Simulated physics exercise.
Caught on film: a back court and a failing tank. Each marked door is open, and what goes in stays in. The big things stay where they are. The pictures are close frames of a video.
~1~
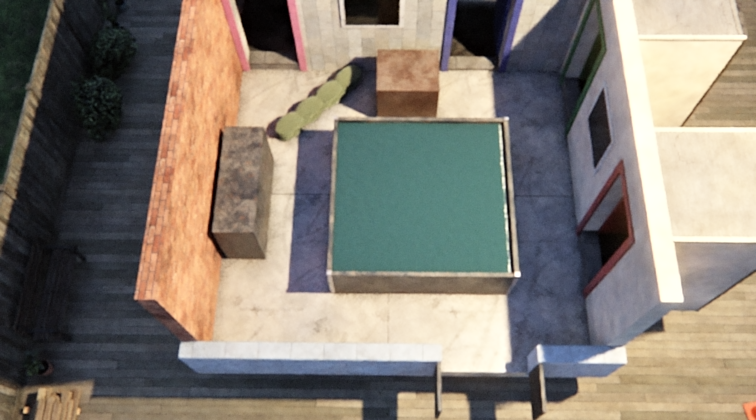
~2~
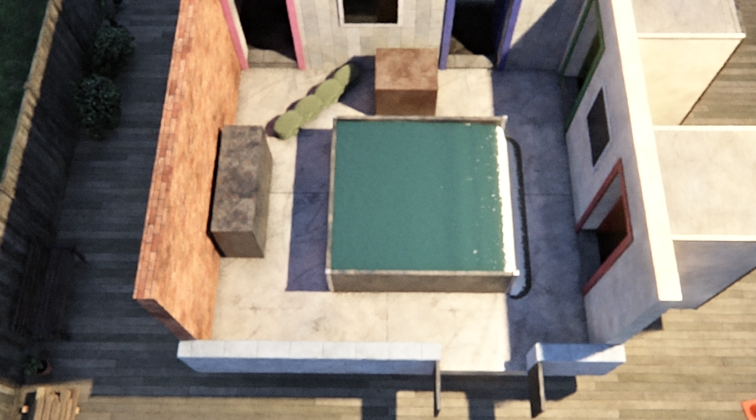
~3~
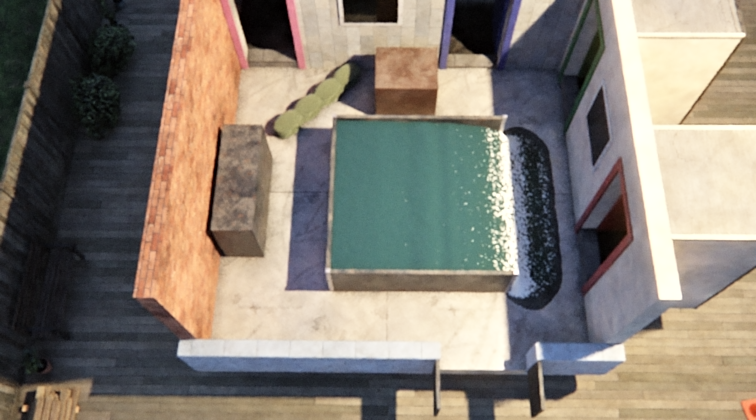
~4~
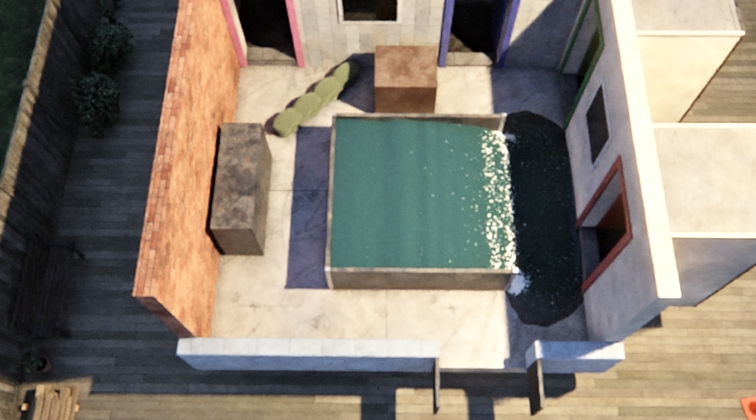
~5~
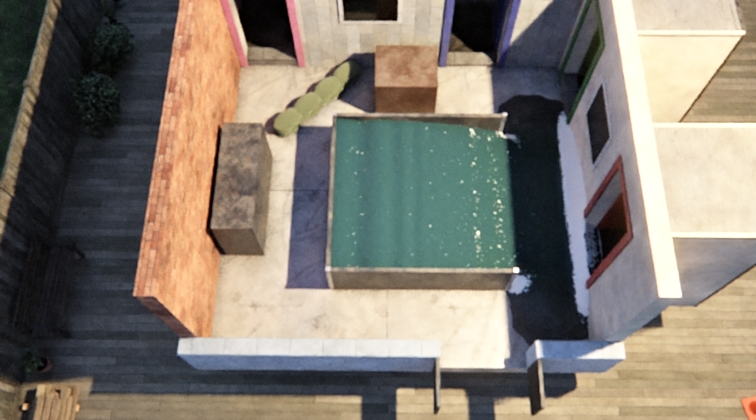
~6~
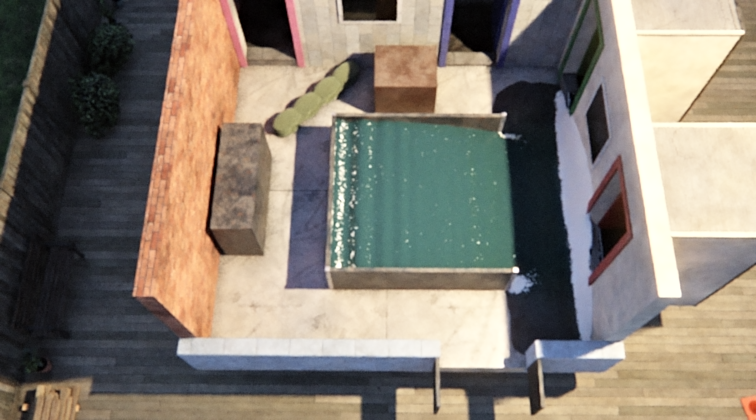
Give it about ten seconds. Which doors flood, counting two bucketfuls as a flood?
In the end: The green door floods; the red door floods; the pink door holds within the limit; the blue door floods.
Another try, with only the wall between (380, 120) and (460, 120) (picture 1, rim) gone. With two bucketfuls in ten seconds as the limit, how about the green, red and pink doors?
In short: The green door takes more; the red door stays under; the pink door takes less.
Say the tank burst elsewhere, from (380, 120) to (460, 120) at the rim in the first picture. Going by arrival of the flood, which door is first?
The blue door.
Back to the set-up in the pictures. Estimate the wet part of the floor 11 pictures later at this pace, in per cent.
I make it 50 per cent.
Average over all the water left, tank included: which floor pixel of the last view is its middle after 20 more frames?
Around (462, 206).
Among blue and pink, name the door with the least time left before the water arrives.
That is the blue-painted one.
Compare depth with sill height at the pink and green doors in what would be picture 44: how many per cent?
Roughly 70 per cent, then 80 per cent.
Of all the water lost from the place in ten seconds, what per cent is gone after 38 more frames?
Close to 75 %.
A moment on, water covers 30 % of the floor; the green door under two buckets in, the red door far over two buckets in, the pink door not reached, the blue door not reached.
Next, water covers 50 % of the floor; the green door under two buckets in, the red door far over two buckets in, the pink door not reached, the blue door under two buckets in.
Then, water covers 80 % of the floor; the green door over two buckets in, the red door far over two buckets in, the pink door wet at the sill, nothing in, the blue door far over two buckets in.
Later, water covers 95 % of the floor; the green door far over two buckets in, the red door far over two buckets in, the pink door wet at the sill, nothing in, the blue door far over two buckets in.
In the end, water covers 95 % of the floor; the green door far over two buckets in, the red door far over two buckets in, the pink door wet at the sill, nothing in, the blue door far over two buckets in.
